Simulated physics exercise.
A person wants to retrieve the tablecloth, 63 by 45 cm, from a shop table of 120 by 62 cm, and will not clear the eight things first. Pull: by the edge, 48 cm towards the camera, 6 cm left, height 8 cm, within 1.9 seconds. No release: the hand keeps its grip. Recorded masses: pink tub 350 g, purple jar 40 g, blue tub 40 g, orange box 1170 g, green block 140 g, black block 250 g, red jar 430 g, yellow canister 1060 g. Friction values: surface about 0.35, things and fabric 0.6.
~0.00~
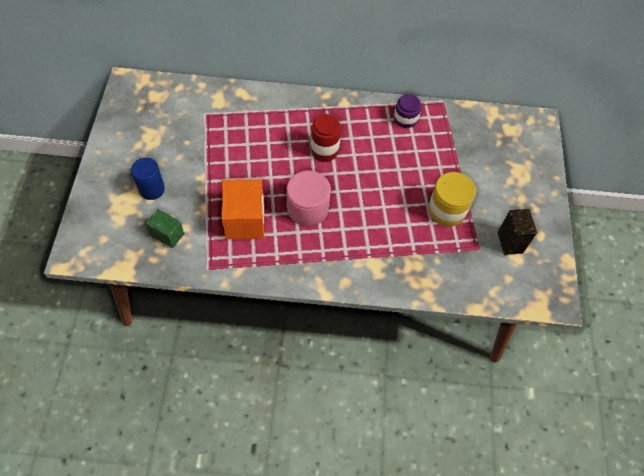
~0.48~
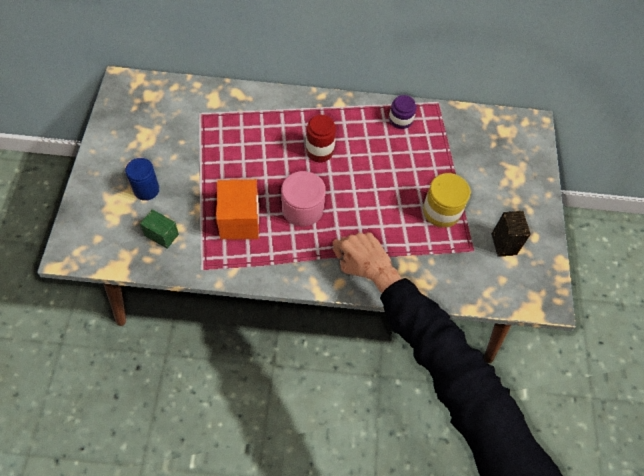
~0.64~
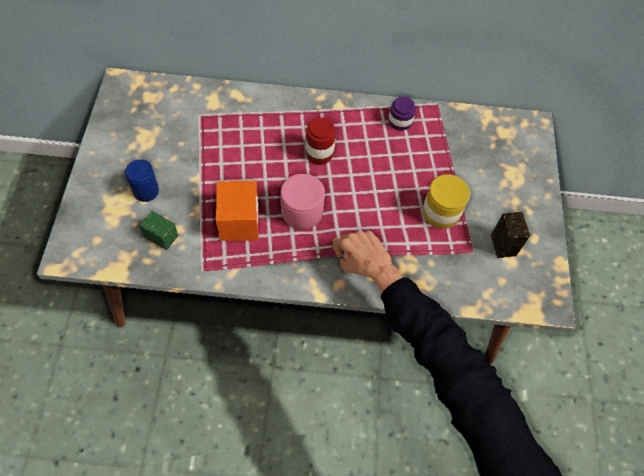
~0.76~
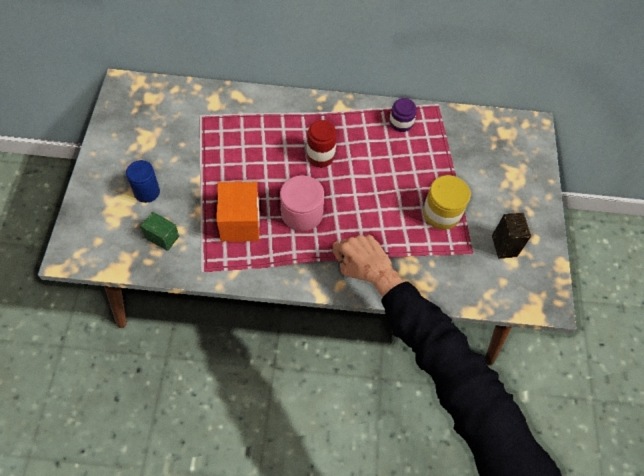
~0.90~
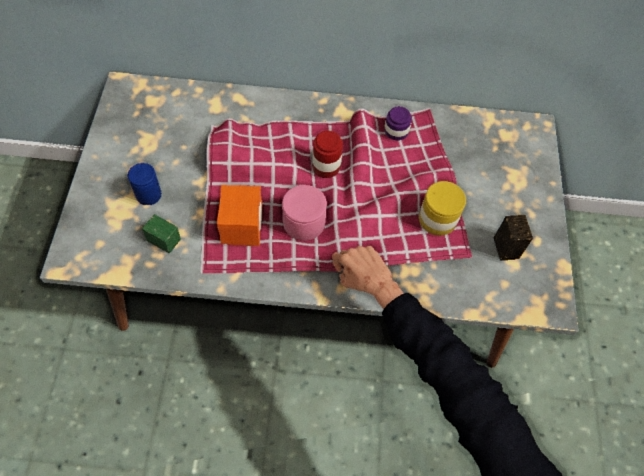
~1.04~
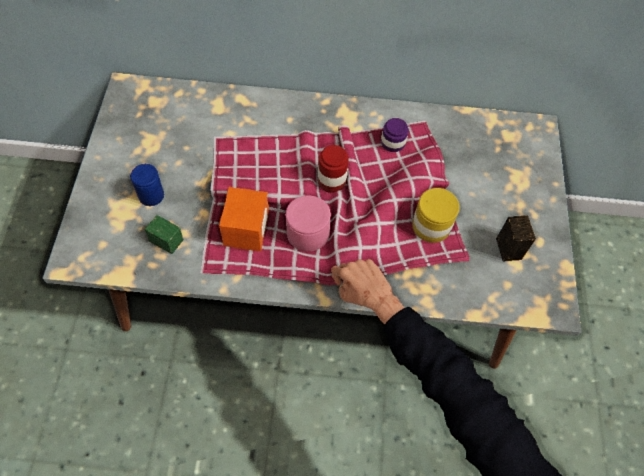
A hand grips the red checked tablecloth's front edge and pulls it, wrinkling, slightly forward.
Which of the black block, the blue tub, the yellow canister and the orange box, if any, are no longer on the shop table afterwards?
In the end black block: Still there. Blue tub: Still there. Yellow canister: Gone. Orange box: Gone.
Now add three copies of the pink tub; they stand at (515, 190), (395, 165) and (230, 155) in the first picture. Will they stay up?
Taking them one by one: Is left on top, then is lost, then is lost.
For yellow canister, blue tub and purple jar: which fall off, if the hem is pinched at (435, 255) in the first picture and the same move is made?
If so, yellow canister comes off, blue tub is still on top and purple jar comes off.
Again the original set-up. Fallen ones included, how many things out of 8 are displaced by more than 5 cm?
The answer is 5 of them.
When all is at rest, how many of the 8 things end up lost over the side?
After counting, the figure is 4.
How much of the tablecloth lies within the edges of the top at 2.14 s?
Some 5 in a hundred.
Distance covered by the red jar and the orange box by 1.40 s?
Estimate: Red jar near 20 cm, orange box near 10 cm.
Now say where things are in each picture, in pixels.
The first picture shows shows, black block (524, 221); blue tub (144, 168); yellow canister (456, 188); orange box (242, 199); tablecloth corners (207, 270) (204, 114) (443, 101) (480, 250).
The second picture shows shows, tablecloth corners (201, 270) (199, 114); grip (341, 257).
The third picture shows shows, tablecloth corners (201, 271) (199, 115); grip (341, 256).
The fourth picture shows shows, red jar (323, 129); pink tub (302, 193); tablecloth corners (202, 272) (200, 116); grip (341, 260).
The fifth picture shows shows, red jar (328, 140); yellow canister (446, 197); pink tub (305, 203); tablecloth corners (201, 273) (211, 125); grip (340, 271).
The sixth picture shows shows, black block (522, 228); blue tub (144, 174); yellow canister (439, 204); orange box (244, 208); tablecloth corners (201, 273) (214, 137) (425, 121) (469, 261); grip (340, 284).
After 1.4 s, 90 % of the tablecloth is still over the top; yellow canister 15 cm off its start, orange box 9 cm off its start, red jar 21 cm off its start.
After 1.8 s, 60 % of the tablecloth is still over the top; yellow canister 31 cm off its start, orange box 22 cm off its start, red jar 36 cm off its start.
After 2.1 s, 5 % of the tablecloth is still over the top; yellow canister over the edge, orange box over the edge, red jar over the edge.
After 2.5 s, 0 % of the tablecloth is still over the top; yellow canister over the edge, orange box over the edge, red jar over the edge.
After 4.1 s, 0 % of the tablecloth is still over the top; yellow canister over the edge, orange box over the edge, black block 0 cm off its start at (522, 228), blue tub 0 cm off its start at (144, 174).
